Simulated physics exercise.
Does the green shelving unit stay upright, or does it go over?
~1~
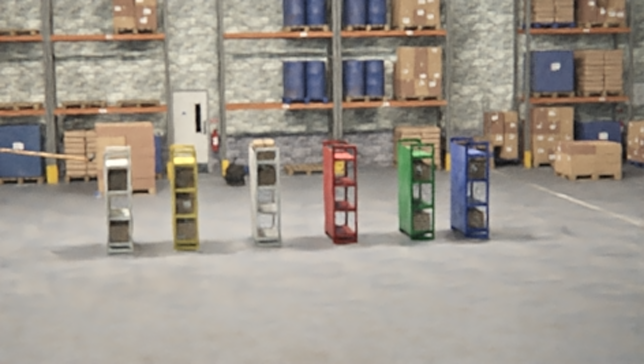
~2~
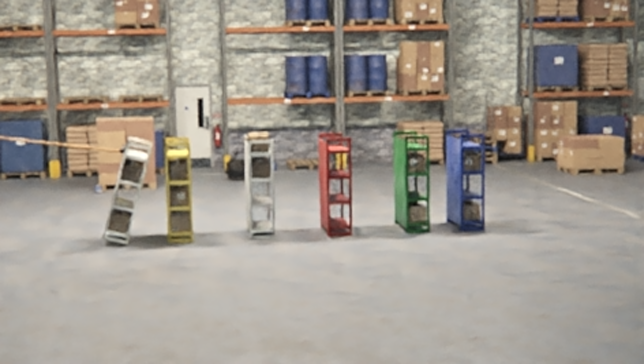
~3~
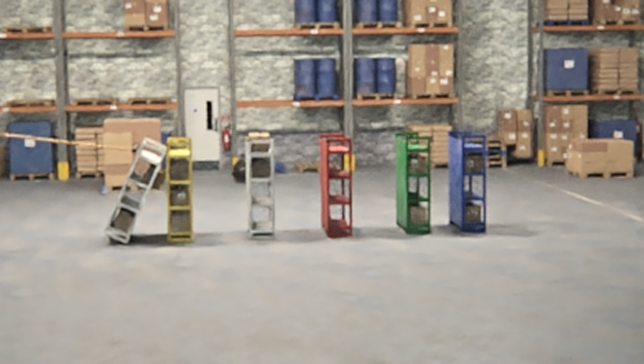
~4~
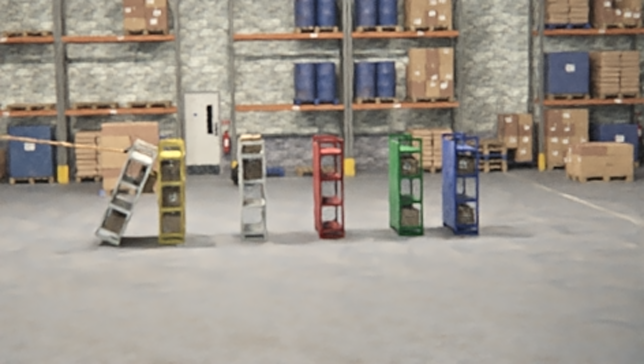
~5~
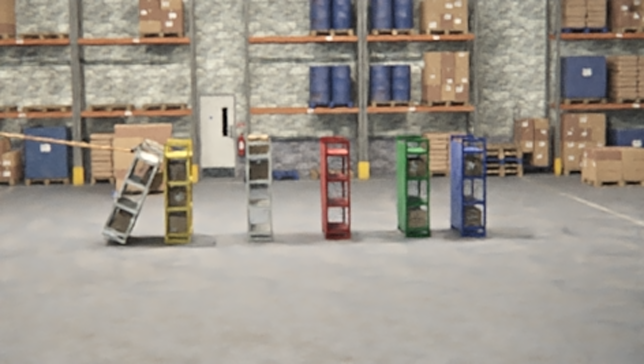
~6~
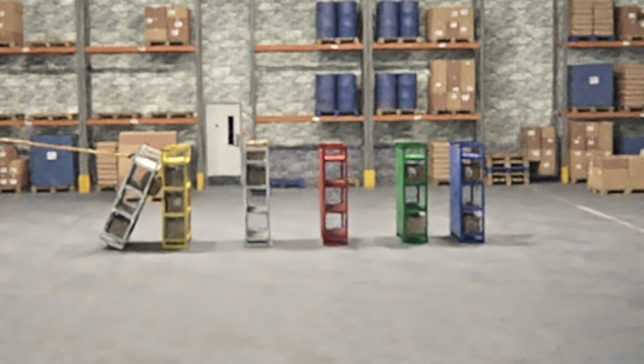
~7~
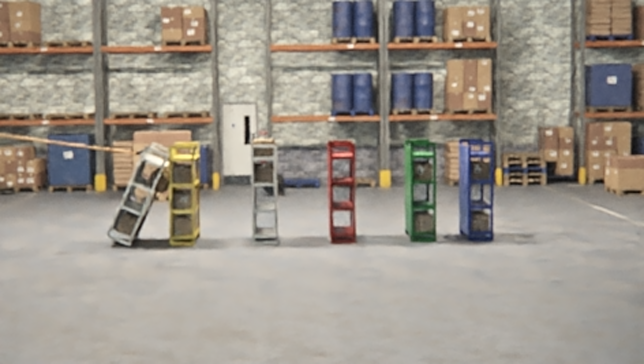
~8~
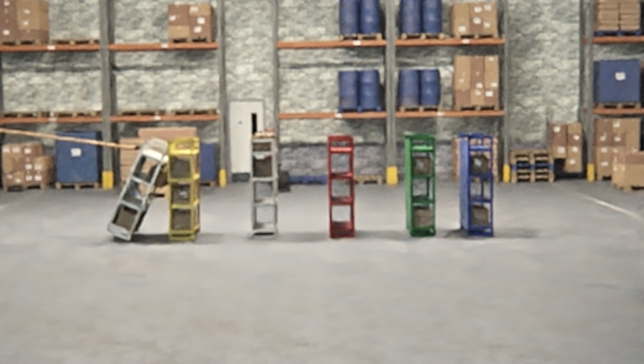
The green unit stays upright. The leftmost unit leans on the yellow one, which holds, and the green unit keeps standing in its place.
